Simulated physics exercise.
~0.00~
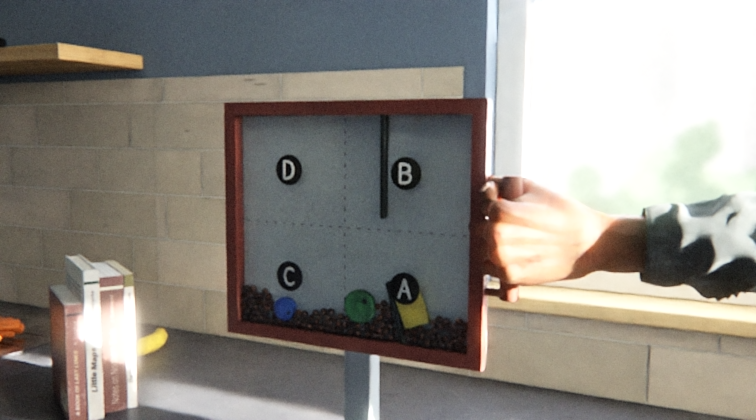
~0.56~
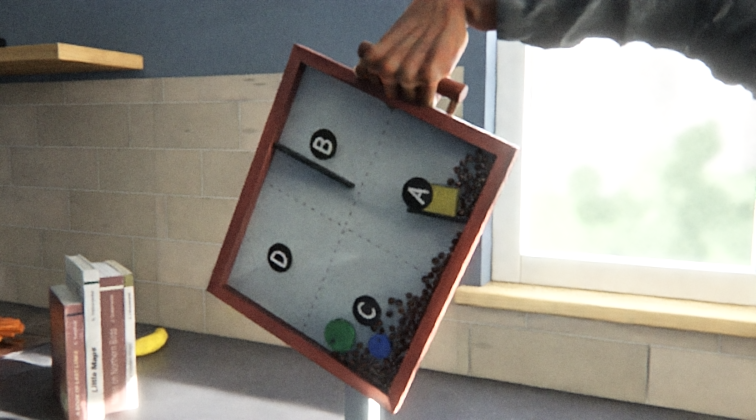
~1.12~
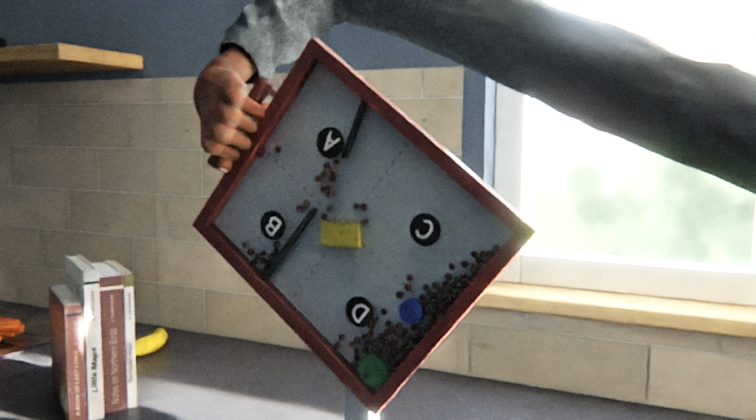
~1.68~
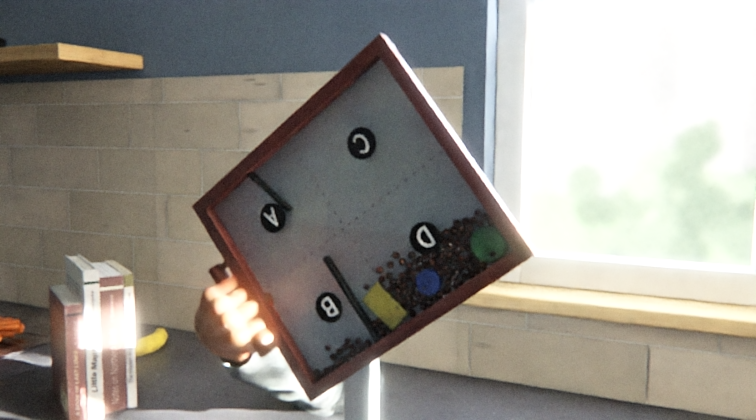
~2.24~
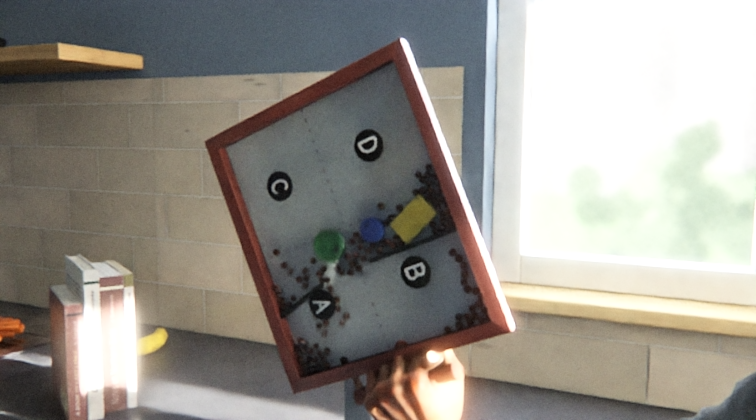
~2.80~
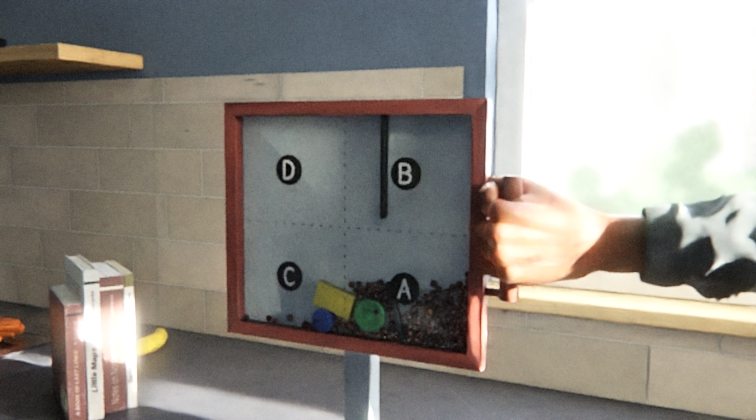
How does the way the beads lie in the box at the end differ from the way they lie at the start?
At the start the beads lie in a low layer along the bottom, across both C and A. At the end they are still at the bottom but heaped higher, mostly in A, with only a few left in C.
